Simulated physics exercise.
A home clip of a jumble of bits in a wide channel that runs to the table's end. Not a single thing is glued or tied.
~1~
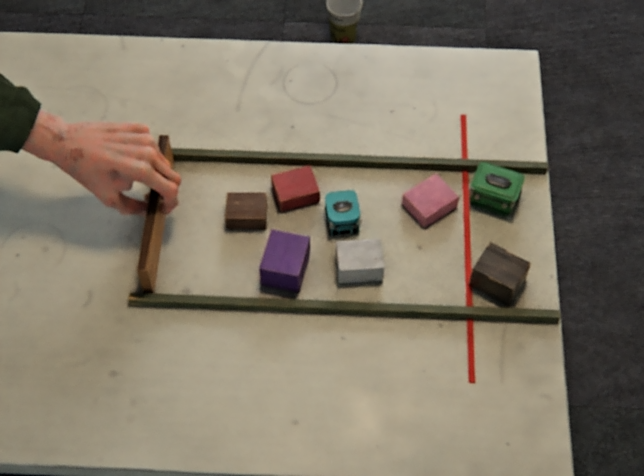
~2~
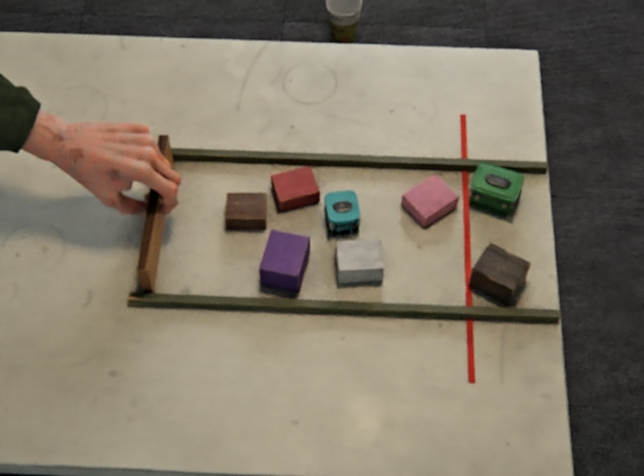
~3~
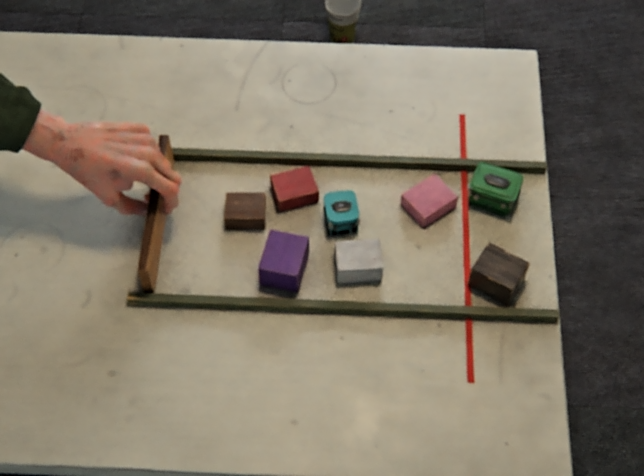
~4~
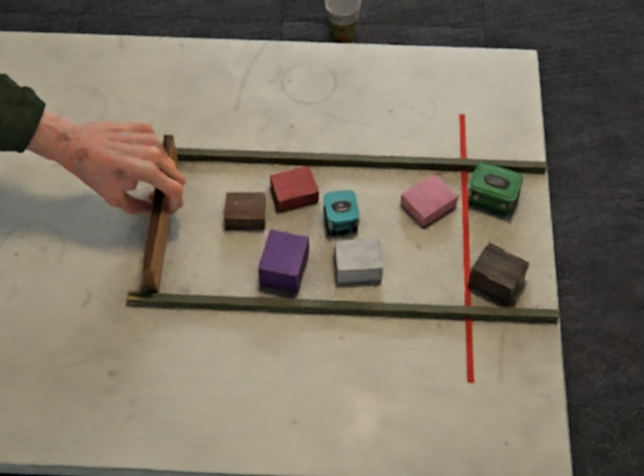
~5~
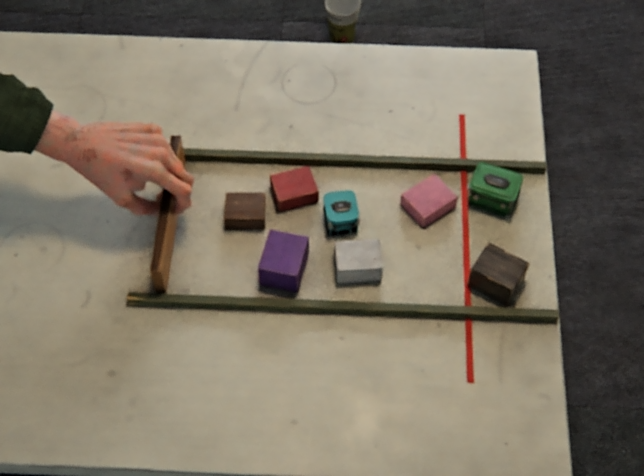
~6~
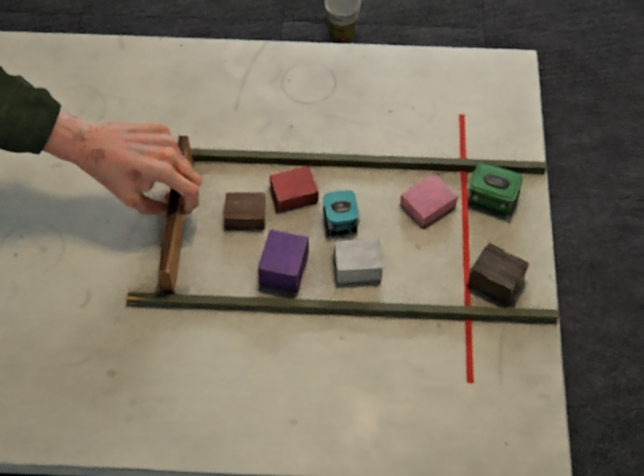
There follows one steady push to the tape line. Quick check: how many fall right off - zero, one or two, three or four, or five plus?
One or two.
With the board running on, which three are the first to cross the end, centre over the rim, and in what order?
Order, earliest first: The black block; the green case; the white block.
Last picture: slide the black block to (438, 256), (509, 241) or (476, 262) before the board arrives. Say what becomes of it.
Try one: It ends up off. Try two: It ends up off. Try three: It ends up off.
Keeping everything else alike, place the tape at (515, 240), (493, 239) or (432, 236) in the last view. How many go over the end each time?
5, 3, 0.
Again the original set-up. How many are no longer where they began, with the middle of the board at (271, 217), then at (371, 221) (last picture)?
First position 3; second position 6.
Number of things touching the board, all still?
Counting them up gives 3.
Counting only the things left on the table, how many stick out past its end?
I get 0.
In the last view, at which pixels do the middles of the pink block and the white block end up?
The pink block stops around (518, 194); the white block around (532, 270).
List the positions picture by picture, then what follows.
The first picture shows green case (496, 190); black block (500, 274); pink block (430, 200); board (157, 213); tape (467, 238).
The second picture shows black block (499, 274); purple block (285, 261).
The third picture shows pink block (429, 201); turquoise case (341, 213).
The fourth picture shows green case (495, 189); board (161, 213).
The fifth picture shows black block (498, 274); white block (358, 261).
The sixth picture shows green case (494, 190); black block (498, 274); pink block (429, 201); board (176, 213); tape (466, 238).
Early on, none off yet; green case at rest near (494, 190); black block at rest near (498, 274); pink block at rest near (429, 201).
A while later, none off yet; green case at rest near (497, 190); black block at rest near (498, 274); pink block travelled a little near (443, 197).
Finally, the number that fall off is one or two; lost, black block and green case.
